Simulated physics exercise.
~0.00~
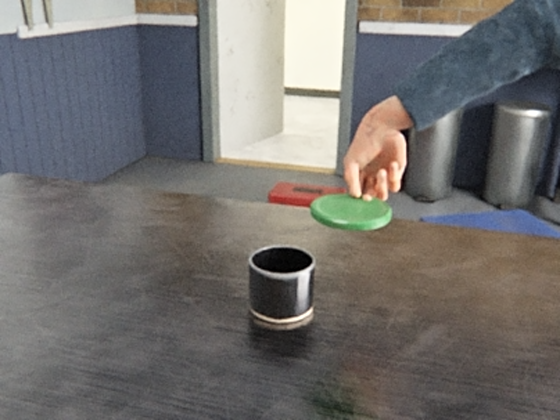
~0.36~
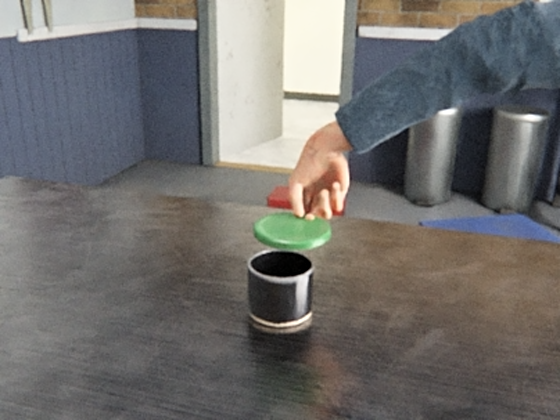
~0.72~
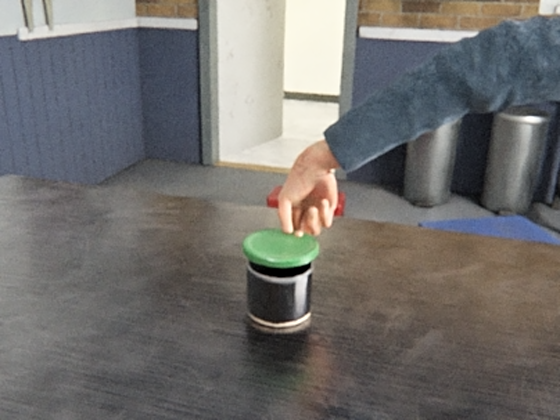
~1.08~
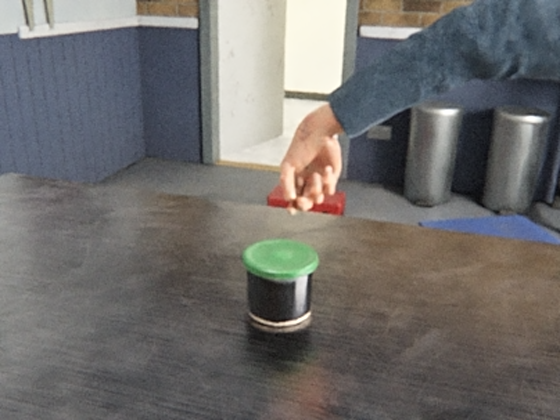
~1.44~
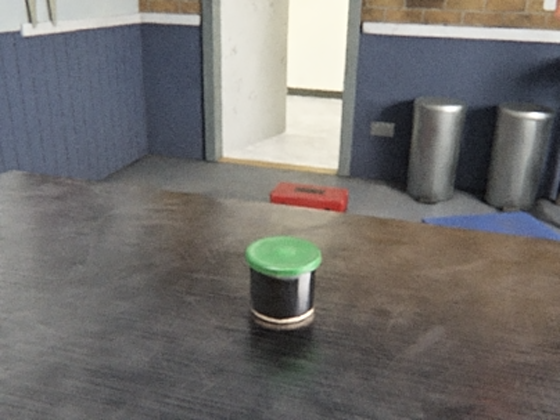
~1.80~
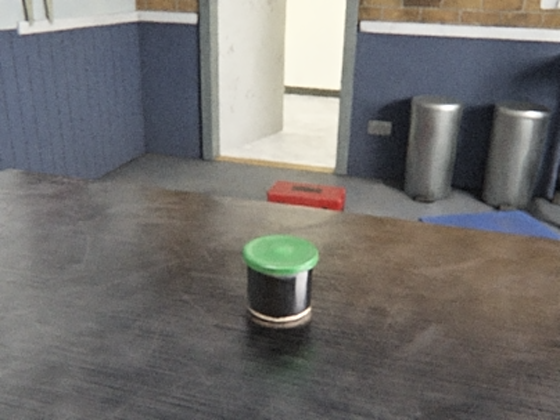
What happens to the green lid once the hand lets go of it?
The green lid stays on top of the black cup, resting on its rim and covering the opening.
